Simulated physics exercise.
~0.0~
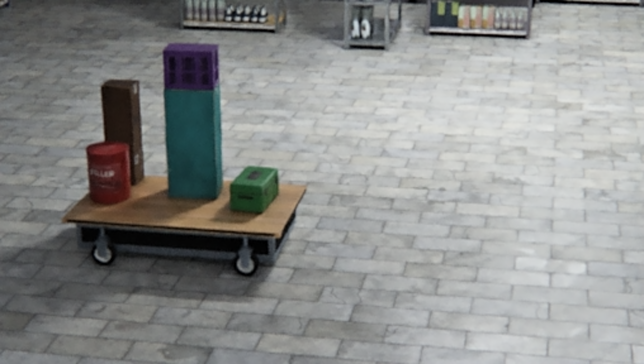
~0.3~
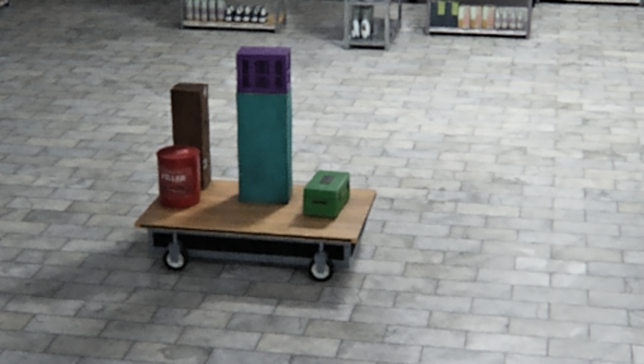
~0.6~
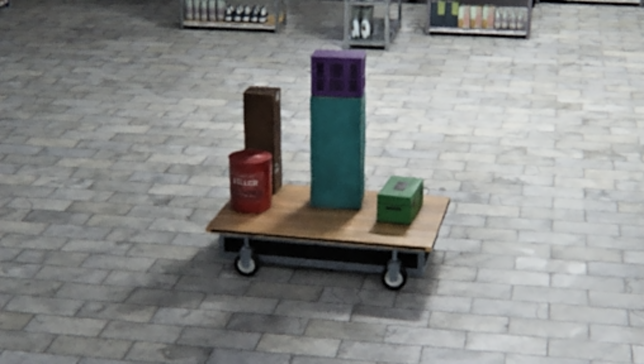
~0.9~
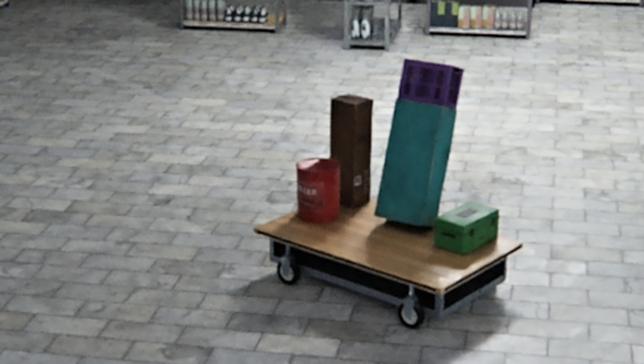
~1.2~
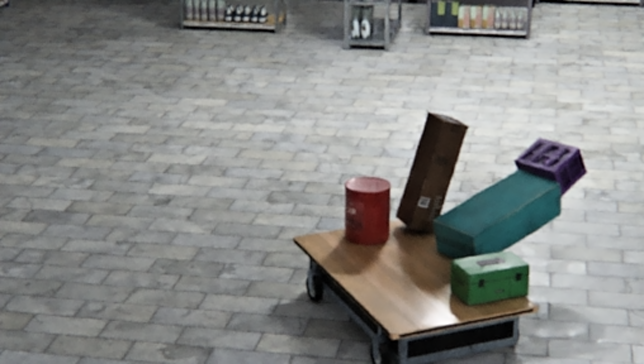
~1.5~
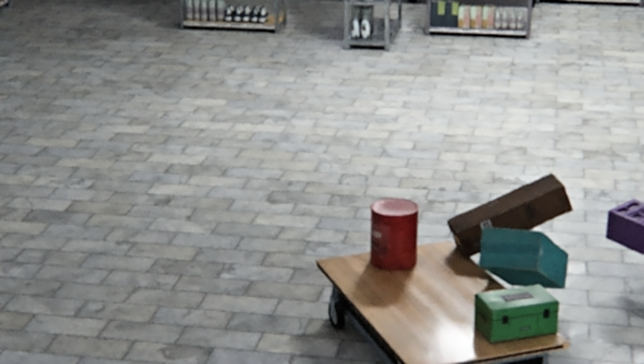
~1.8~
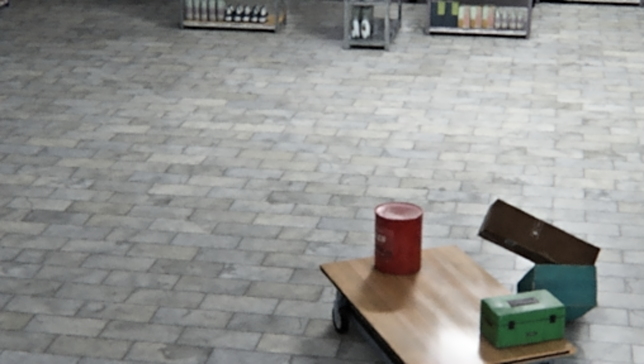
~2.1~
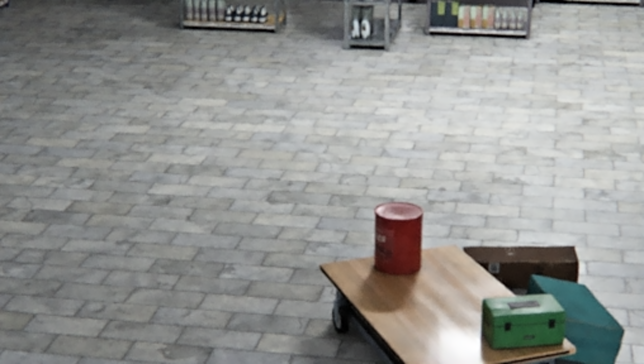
A flat wooden cart rolls rightward across a grey tiled floor, seen from above, with low shelves of bottles along the far edge. On its deck stand a red pail at left, a tall brown box behind it, a taller turquoise box topped by a purple crate, and a green toolbox at right. As the cart swings toward the viewer, the turquoise box leans and topples off the right side with the crate, and the brown box tips after them. The cart stops with the pail upright and the toolbox near the deck's edge, while the brown and turquoise boxes lie beyond it and the crate is out of sight.
